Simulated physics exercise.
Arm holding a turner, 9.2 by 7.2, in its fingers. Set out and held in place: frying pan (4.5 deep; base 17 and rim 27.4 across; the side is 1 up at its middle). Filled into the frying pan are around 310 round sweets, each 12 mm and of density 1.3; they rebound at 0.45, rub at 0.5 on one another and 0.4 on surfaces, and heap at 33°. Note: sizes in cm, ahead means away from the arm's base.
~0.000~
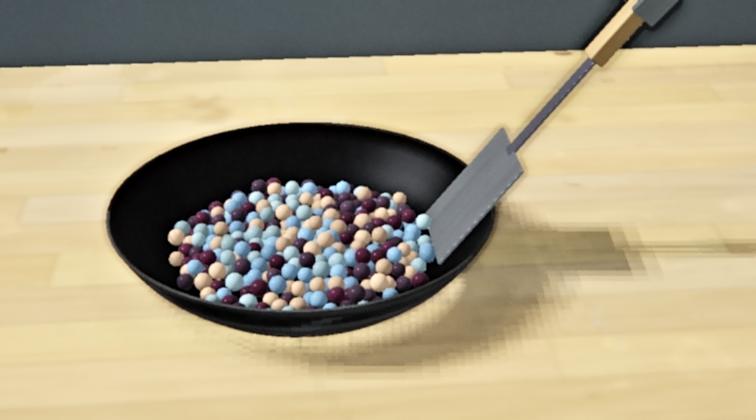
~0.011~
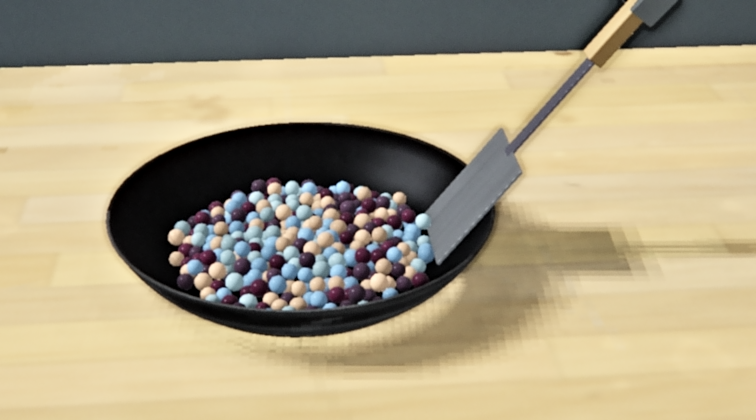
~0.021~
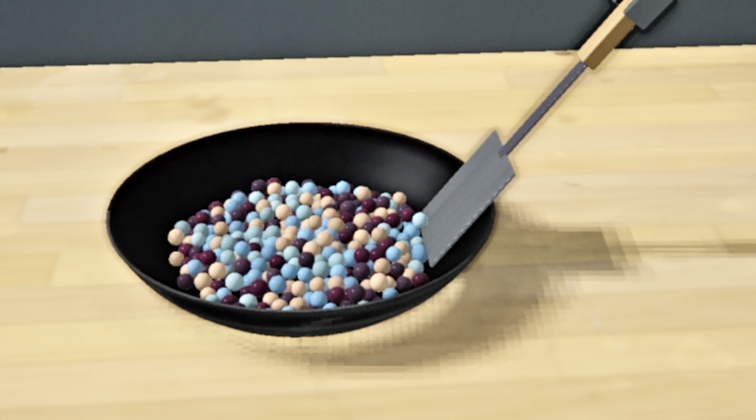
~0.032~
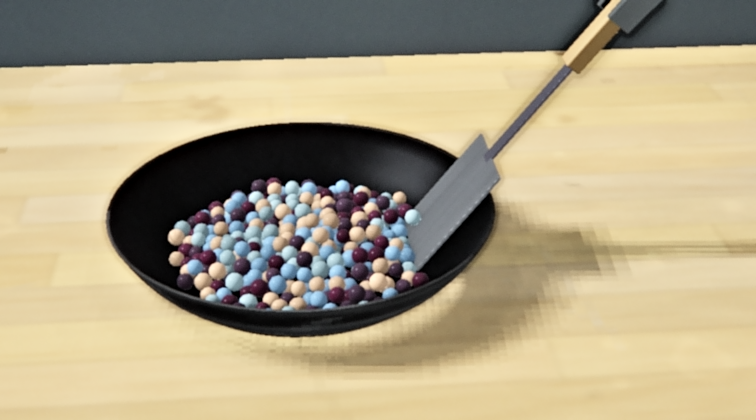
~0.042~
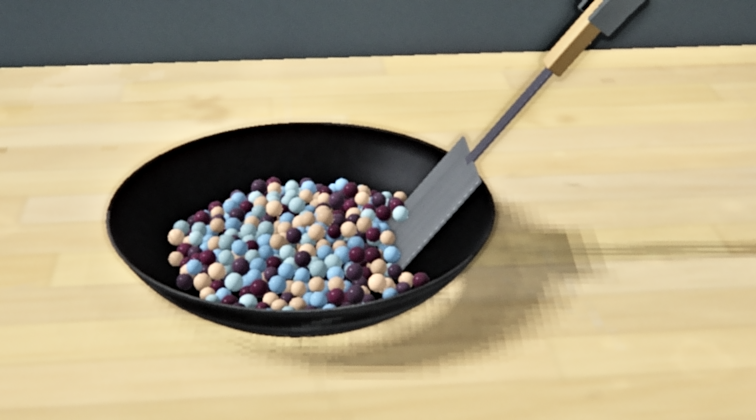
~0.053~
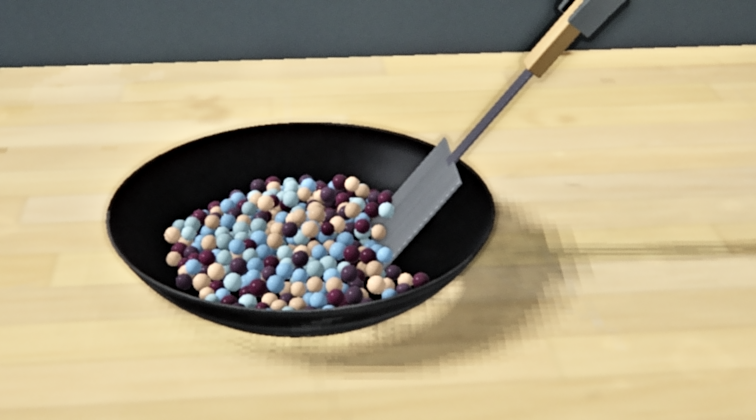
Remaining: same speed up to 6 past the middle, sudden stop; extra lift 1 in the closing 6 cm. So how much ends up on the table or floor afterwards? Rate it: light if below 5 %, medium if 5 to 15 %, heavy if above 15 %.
Rating: Medium.
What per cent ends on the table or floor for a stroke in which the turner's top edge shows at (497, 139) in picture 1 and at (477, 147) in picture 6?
0 %.
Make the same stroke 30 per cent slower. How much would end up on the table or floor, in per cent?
In that case, around 0 per cent would end on the table or floor.
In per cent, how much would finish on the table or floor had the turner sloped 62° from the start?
Some 10 in a hundred.
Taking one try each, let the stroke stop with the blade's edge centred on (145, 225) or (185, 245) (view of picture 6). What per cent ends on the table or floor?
Try 1: Approx. 35 %; try 2: Approx. 20 %.
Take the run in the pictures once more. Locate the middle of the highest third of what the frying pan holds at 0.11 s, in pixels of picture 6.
About pixel (274, 223).
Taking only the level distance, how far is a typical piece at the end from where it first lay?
It works out to roughly 4 cm.
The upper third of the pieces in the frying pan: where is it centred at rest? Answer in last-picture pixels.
Somewhere near (182, 232) in the last picture.
By 0.08 s, sloping 52°, highest piece 7 above the table; 308 in the frying pan.
By 0.11 s, sloping 52°, highest piece 9 above the table; 308 in the frying pan.
By 0.32 s, sloping 52°, highest piece 6 above the table; 282 in the frying pan, 21 on the table or floor, 5 on the blade or in flight.
By 1.37 s, sloping 52°, highest piece 4 above the table; 282 in the frying pan, 26 on the table or floor.
Final count, 282 in the frying pan, 26 on the table or floor. That is 8 % on the table or floor.
